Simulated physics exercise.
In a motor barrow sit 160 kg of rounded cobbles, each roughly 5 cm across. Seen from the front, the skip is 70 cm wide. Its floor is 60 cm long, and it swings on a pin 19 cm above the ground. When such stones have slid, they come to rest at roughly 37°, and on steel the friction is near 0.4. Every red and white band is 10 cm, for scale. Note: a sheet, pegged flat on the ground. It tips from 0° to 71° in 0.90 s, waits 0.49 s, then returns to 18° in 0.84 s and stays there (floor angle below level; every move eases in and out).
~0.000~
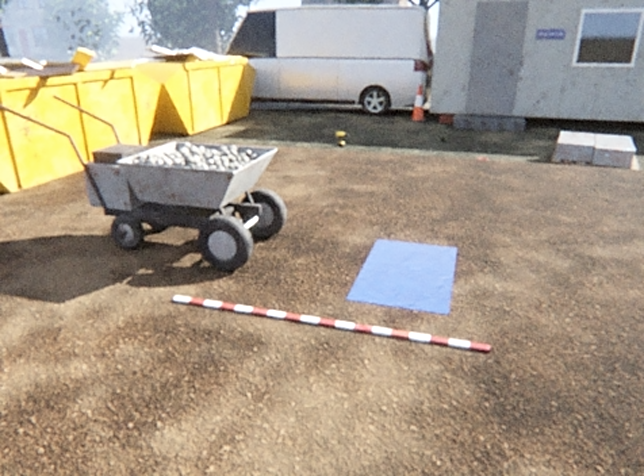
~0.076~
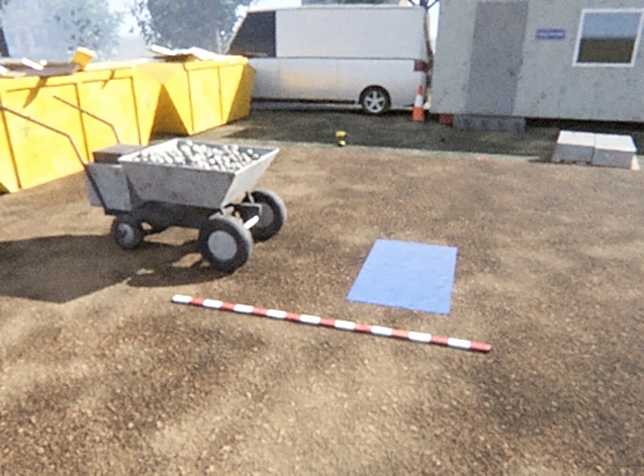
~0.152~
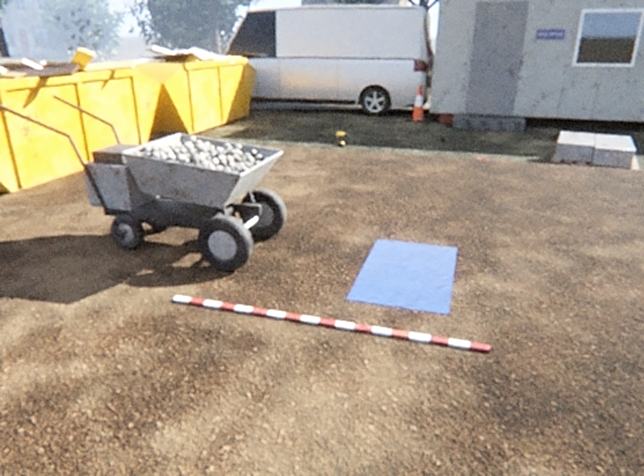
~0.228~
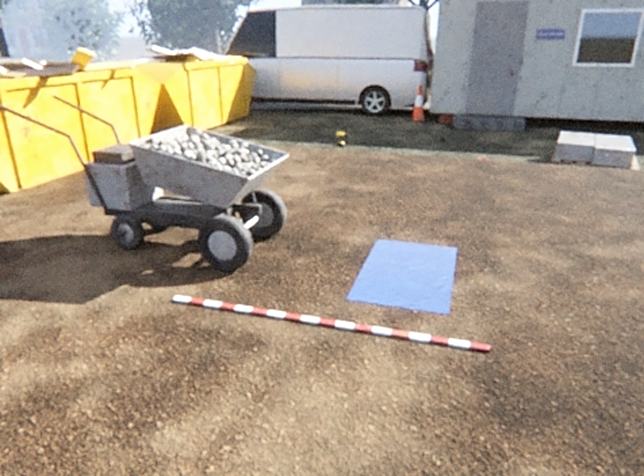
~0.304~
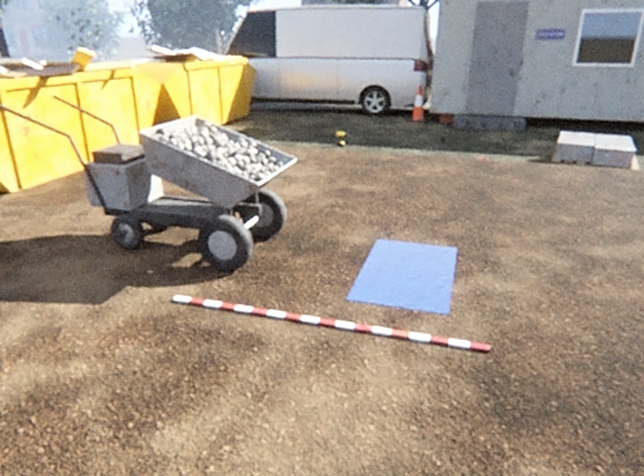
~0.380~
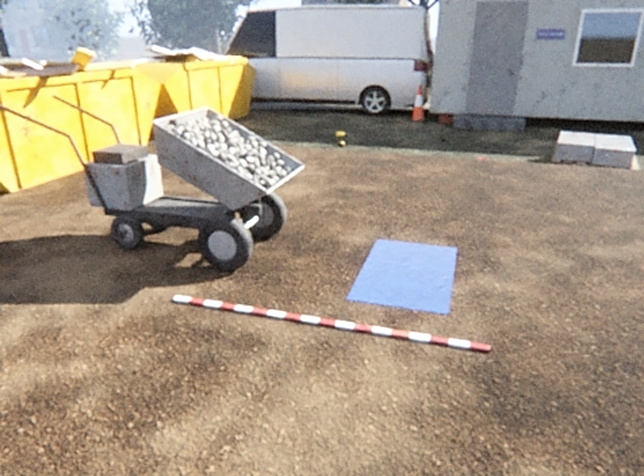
Building site yard, a grey motor barrow's skip of rounded stones steadily tilting forward to the right, its rear end rising.
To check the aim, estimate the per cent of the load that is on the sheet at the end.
I would say roughly 25 per cent of the load.
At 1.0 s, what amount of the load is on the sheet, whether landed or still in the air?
About 5%.
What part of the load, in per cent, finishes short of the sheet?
I'd say close to 50 per cent of the whole load.
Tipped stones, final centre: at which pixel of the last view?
(359, 262).
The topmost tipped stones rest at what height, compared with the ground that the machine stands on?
Top of heap: Approx. 18 cm above the machine's ground.
After 0.7 s the floor is at 60°; 100 % in the skip; the foremost stones are at (304, 208).
After 1.0 s the floor is at 71°; 62 % in the skip, 33 % short of the sheet, 5 % on the sheet; the foremost stones are at (373, 273).
After 2.7 s the floor is at 18°; 12 % in the skip, 48 % short of the sheet, 27 % on the sheet, 12 % off the sheet elsewhere; the foremost stones are at (625, 320).
After 4.6 s the floor is at 18°; 12 % in the skip, 48 % short of the sheet, 27 % on the sheet, 12 % off the sheet elsewhere; the foremost stones are at (624, 318).
